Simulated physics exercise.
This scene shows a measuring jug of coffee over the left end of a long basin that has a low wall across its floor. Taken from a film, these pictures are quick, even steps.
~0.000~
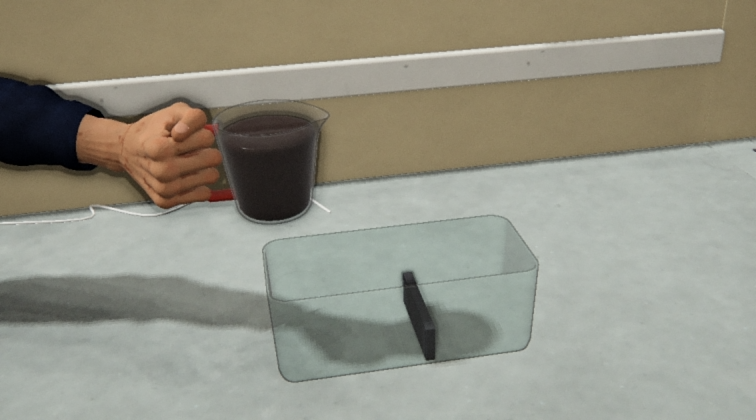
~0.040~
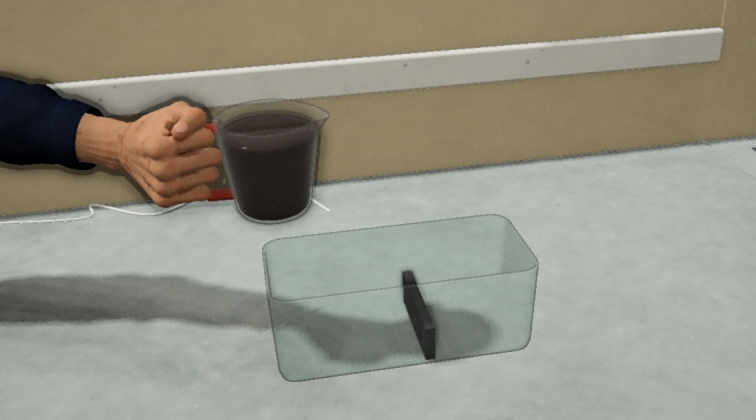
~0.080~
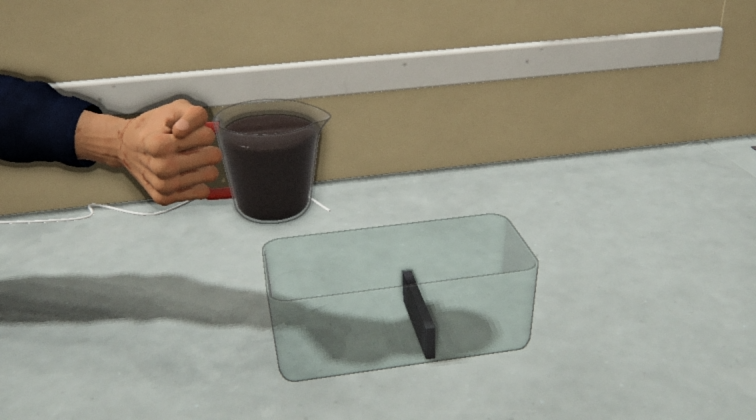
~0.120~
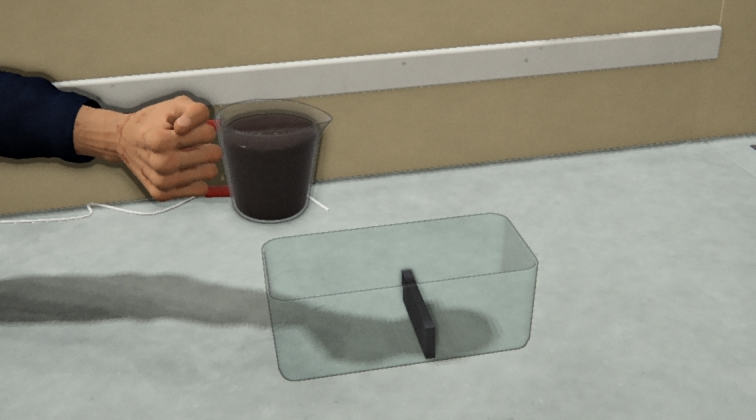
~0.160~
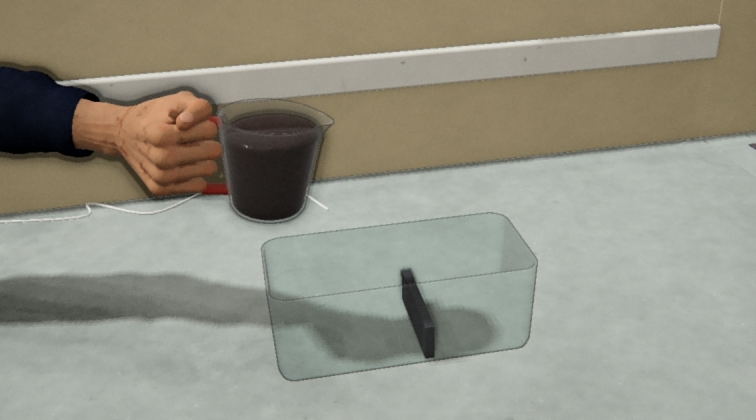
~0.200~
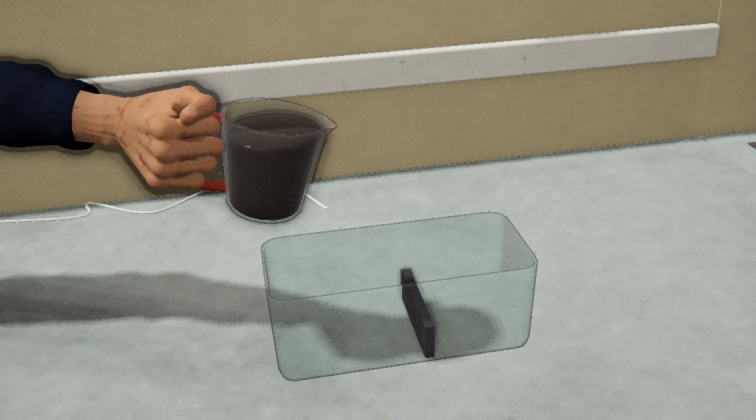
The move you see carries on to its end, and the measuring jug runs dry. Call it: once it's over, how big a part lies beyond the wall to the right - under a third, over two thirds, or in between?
Under a third.
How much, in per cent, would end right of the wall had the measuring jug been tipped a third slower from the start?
About 10 %.
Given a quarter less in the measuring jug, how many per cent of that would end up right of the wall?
Around 5 percent, more or less.
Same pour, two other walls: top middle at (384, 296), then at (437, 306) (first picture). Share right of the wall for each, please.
75 %, then 10 %.
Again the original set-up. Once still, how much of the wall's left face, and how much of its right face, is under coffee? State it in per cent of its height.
Left: 50 %. Right: 10 %.
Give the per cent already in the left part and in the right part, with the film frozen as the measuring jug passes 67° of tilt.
Left 5 %, right 0 %.
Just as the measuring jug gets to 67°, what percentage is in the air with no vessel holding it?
Close to 20 in a hundred.
A moment on, the measuring jug is tipped part way and 74 per cent is still to pour, 6 is left of the wall and 0 right of it.
Next, the measuring jug is tipped on its side and 22 per cent is still to pour, 55 is left of the wall and 5 right of it.
Then the measuring jug is tipped on its side and 2 per cent is still to pour, 87 is left of the wall and 6 right of it.
Later the measuring jug is tipped on its side and 0 per cent is still to pour, 90 is left of the wall and 8 right of it.
Finally, 90 per cent lies left of the wall, 8 right of it and 2 outside.
